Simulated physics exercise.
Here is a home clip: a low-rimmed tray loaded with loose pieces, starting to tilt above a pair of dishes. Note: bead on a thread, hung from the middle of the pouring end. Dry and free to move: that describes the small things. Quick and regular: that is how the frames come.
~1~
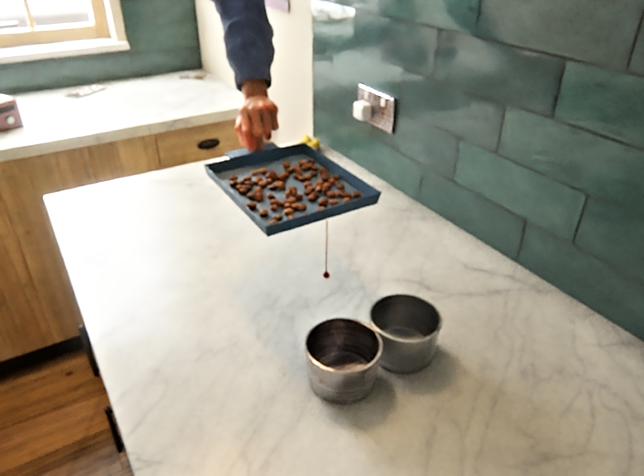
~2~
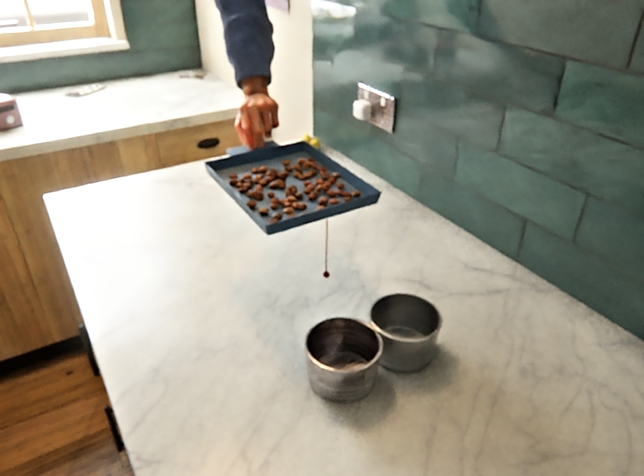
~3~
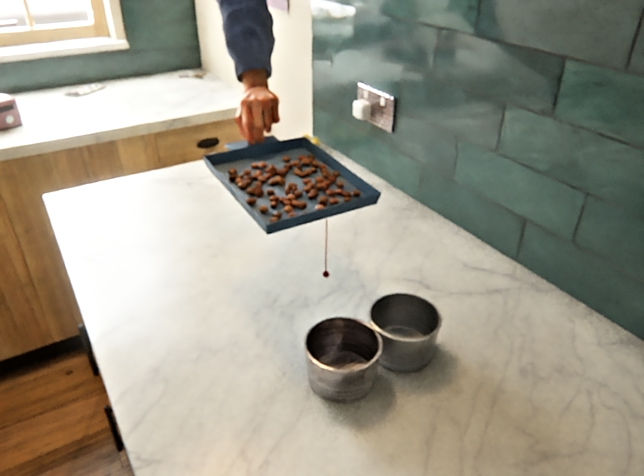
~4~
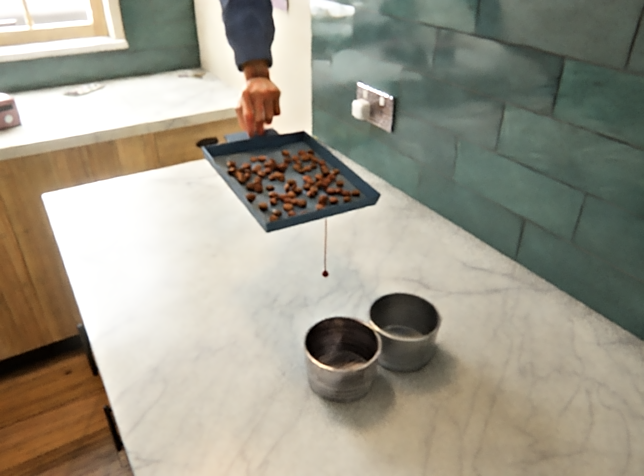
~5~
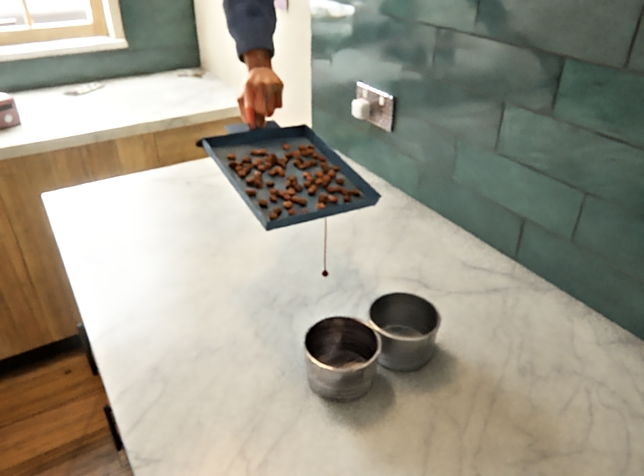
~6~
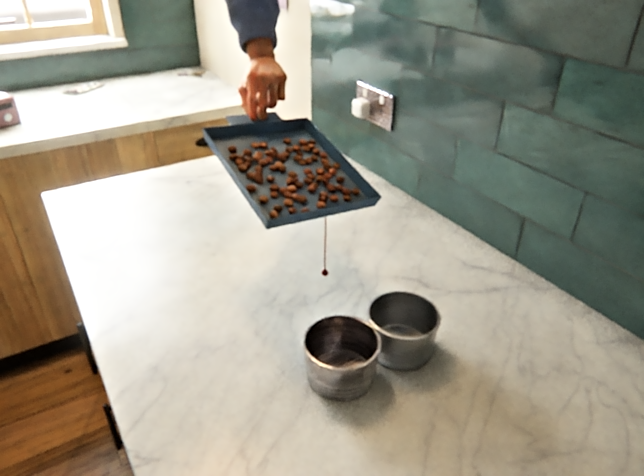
In this clip, a hand holds a dark blue tray of small brown pieces above two metal dishes on a marble counter, gradually raising the far end and tilting the tray slightly, while a bead hangs nearly still on a thread.
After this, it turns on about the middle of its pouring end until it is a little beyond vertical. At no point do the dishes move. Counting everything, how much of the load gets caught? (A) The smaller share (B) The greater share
A.
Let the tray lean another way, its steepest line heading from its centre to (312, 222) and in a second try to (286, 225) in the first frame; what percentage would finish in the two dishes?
10 % and 0 %, roughly.
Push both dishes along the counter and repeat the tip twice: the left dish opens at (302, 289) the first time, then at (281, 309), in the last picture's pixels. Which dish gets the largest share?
For the two places in order: The rightward one, the rightward one.
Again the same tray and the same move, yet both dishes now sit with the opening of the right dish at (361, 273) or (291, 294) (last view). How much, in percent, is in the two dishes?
First 80 per cent, second 0 per cent.
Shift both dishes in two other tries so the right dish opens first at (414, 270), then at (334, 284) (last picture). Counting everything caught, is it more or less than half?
Well, it comes to a greater portion at first and a lesser portion after that.
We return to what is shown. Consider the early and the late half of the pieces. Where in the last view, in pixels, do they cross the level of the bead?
Near (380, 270) to start, and near (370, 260) afterwards.
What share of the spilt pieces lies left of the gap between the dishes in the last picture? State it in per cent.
That comes to about 50 per cent of the pieces.
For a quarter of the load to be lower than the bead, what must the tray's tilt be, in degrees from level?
I'd say it is tilted about 100°.
Just after the last frame, tray tipped steeply; almost all on the tray; just a few in the air.
A moment on, tray tipped past a quarter turn; roughly a third on the tray; just a few in the right dish; roughly a third outside both; roughly a quarter in the air.
Further on, tray tipped past a quarter turn; just a few in the right dish; almost all outside both.
When it is over, tray tipped past a quarter turn; not one in the left dish; just a few in the right dish; almost all outside both.
